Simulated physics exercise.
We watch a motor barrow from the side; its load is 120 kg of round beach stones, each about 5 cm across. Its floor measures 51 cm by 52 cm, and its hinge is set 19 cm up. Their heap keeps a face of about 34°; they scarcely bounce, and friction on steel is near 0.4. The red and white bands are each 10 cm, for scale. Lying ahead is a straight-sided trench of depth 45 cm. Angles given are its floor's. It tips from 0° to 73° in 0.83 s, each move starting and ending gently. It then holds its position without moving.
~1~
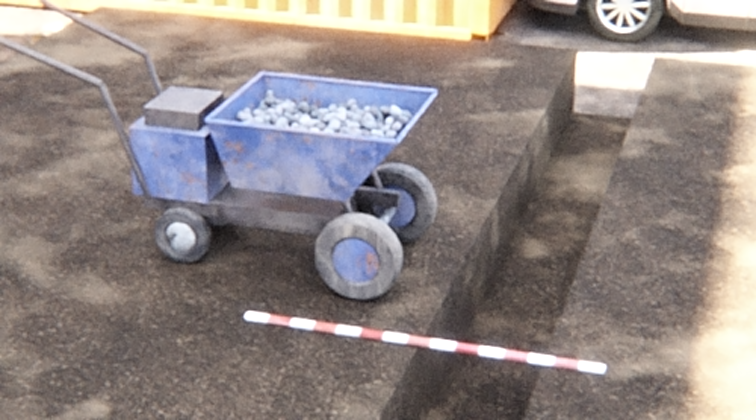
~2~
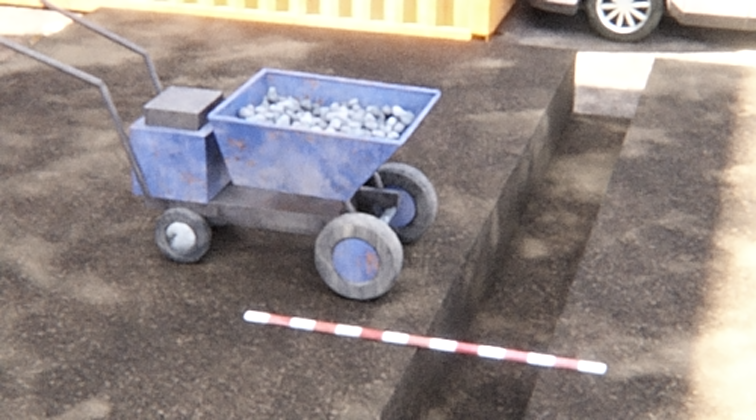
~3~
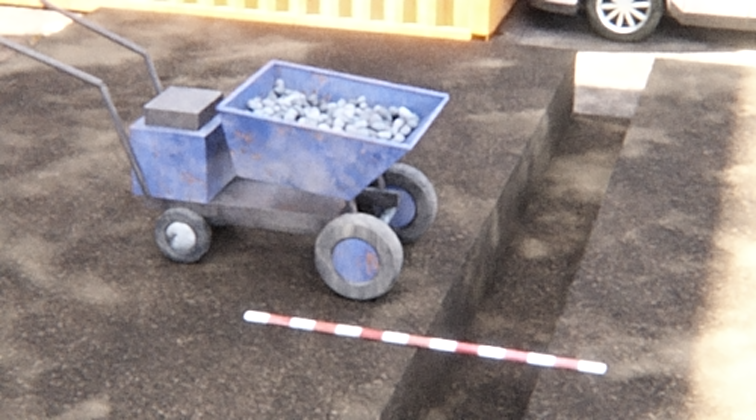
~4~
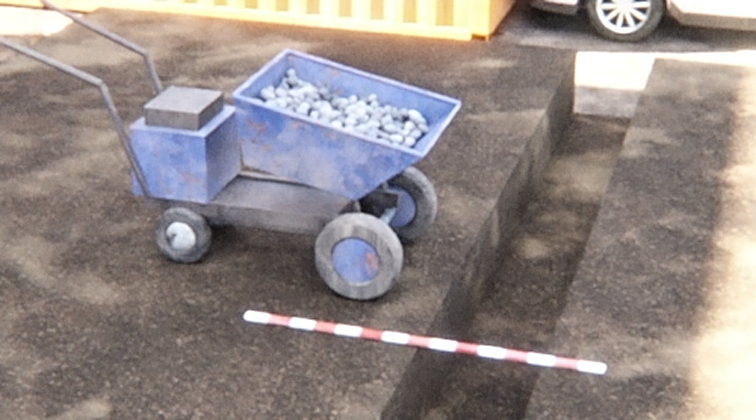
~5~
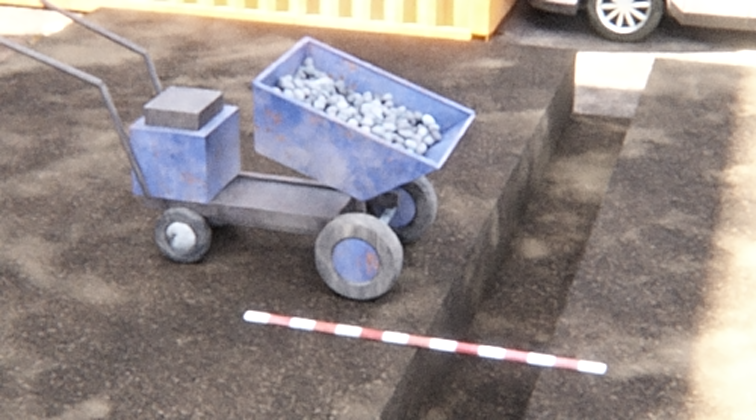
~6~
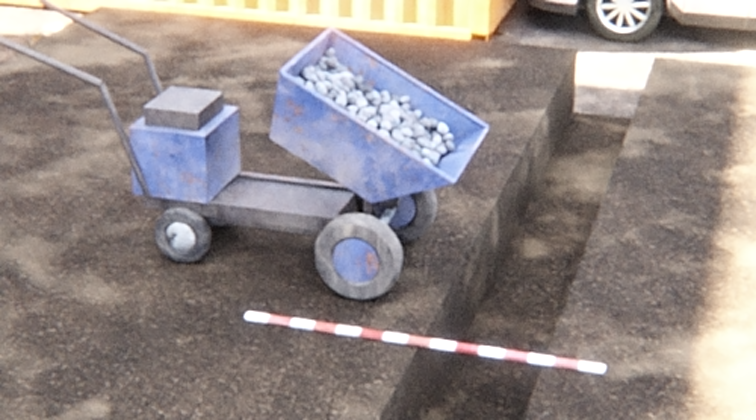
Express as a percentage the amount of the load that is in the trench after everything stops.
The amount is close to 66 per cent of the load.
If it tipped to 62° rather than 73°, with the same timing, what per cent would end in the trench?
Then roughly 70 percent.
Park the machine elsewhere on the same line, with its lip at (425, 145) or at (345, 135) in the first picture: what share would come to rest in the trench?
It'd be around 35 per cent and after that around 100 per cent.
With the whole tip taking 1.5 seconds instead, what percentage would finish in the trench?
About 80%.
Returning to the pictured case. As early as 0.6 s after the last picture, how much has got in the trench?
About 30%.
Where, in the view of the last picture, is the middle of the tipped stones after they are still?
About (547, 363).
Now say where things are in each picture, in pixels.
Lip at (397, 142), floor tilted 0°, highest stones at (348, 116), in the first picture.
The skip is at 1°, its lip at (400, 144); the top of the load is at (323, 113), in the second picture.
The skip is at 6°, its lip at (409, 148); the top of the load is at (285, 99), in the third picture.
Lip at (423, 156), floor tilted 12°, highest stones at (293, 90), in the fourth picture.
The skip is at 19°, its lip at (438, 167); the top of the load is at (303, 78), in the fifth picture.
Lip at (453, 182), floor tilted 28°, highest stones at (321, 69), in the sixth picture.
Then, 0.3 s after the last picture the floor is at 61°, 100 % in the skip; the foremost stones are at (491, 219).
Then, 0.6 s after the last picture the floor is at 73°, 60 % in the skip, 32 % in the trench, 7 % past the trench; the foremost stones are at (600, 289).
Then, 0.9 s after the last picture the floor is at 73°, 14 % in the skip, 53 % in the trench, 33 % past the trench; the foremost stones are past the picture's edge.
Then, 2.9 s after the last picture the floor is at 73°, 0 % in the skip, 66 % in the trench, 34 % past the trench; the foremost stones are past the picture's edge.
